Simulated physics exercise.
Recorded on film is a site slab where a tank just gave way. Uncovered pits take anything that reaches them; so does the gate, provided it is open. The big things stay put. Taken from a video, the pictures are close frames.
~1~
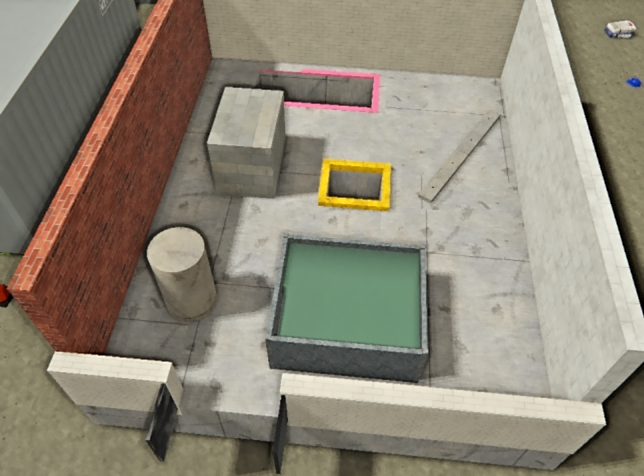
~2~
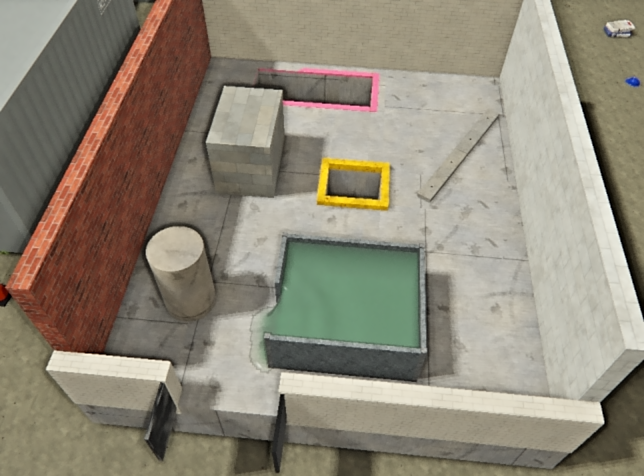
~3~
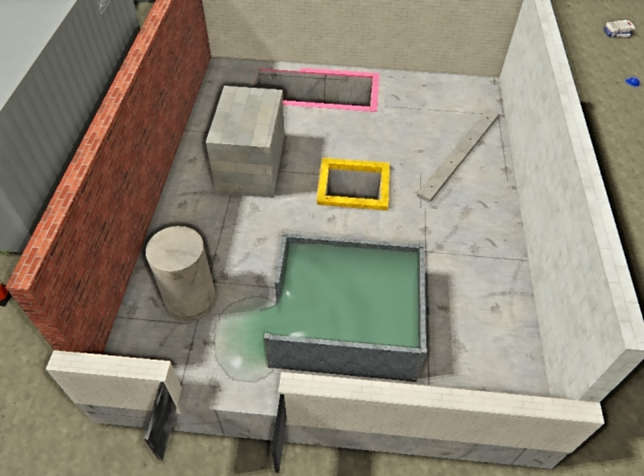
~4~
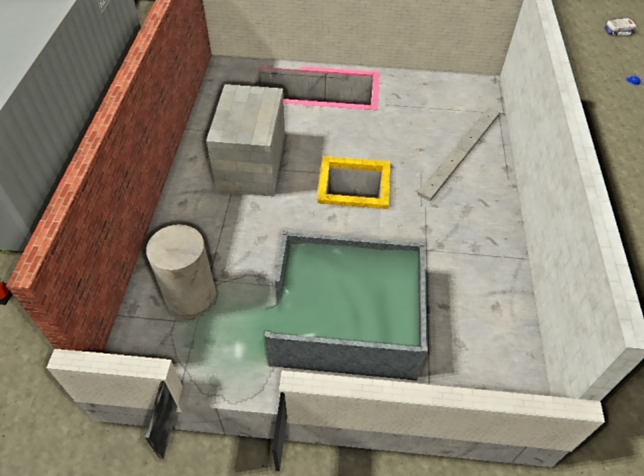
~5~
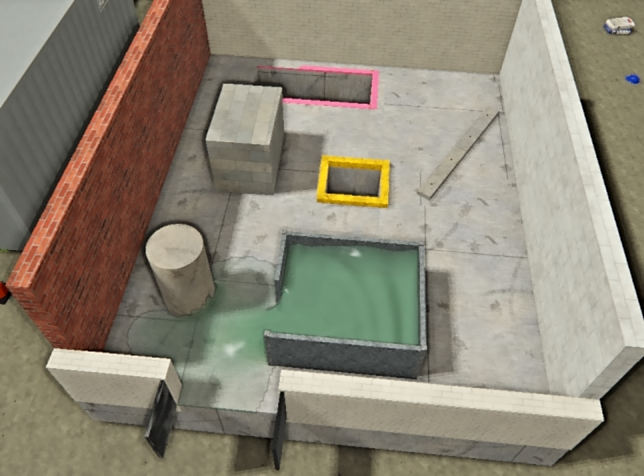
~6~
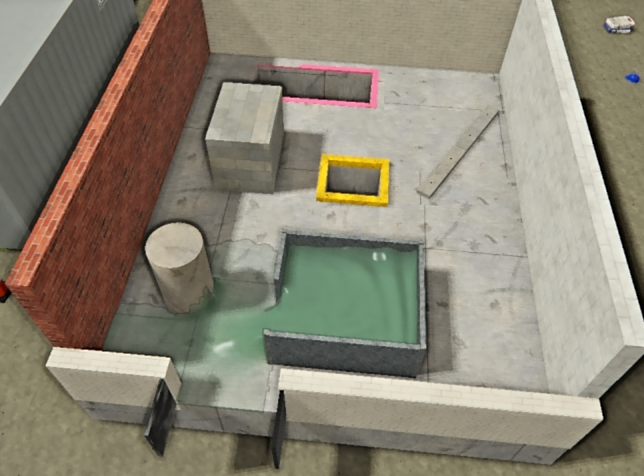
In the video, a tank of green water stands whole on a walled concrete slab, then opens at its left side, and water pours out, spreading left across the floor toward a gray cylinder and the gap in the front wall.
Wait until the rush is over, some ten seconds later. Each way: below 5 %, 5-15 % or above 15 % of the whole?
Gate - above 15 %, pink pit - above 15 %, yellow pit - below 5 %.
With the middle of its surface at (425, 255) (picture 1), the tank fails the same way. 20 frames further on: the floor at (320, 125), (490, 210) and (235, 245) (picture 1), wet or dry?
Outcome, in sequence: Unwetted, unwetted, wetted.
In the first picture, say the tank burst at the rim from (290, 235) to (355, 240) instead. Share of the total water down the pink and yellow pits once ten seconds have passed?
Pink 30 %, yellow 20 %.
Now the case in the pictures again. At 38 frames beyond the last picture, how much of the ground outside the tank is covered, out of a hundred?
About 50 per cent.
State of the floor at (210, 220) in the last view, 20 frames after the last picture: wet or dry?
That place: Swamped.
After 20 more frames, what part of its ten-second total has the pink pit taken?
I'd say some 0 per cent.
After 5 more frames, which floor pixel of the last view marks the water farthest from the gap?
Roughly at (156, 205).
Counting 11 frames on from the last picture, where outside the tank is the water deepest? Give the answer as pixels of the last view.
It should be deepest at about (95, 375).
A moment on, water covers 15 % of the floor; the gate 3 %, the pink pit 0 %, the yellow pit 0 %.
Next, water covers 25 % of the floor; the gate 6 %, the pink pit 0 %, the yellow pit 0 %.
Then, water covers 35 % of the floor; the gate 11 %, the pink pit 0 %, the yellow pit 0 %.
Later, water covers 50 % of the floor; the gate 19 %, the pink pit 7 %, the yellow pit 0 %.
In the end, water covers 65 % of the floor; the gate 27 %, the pink pit 19 %, the yellow pit 0 %.
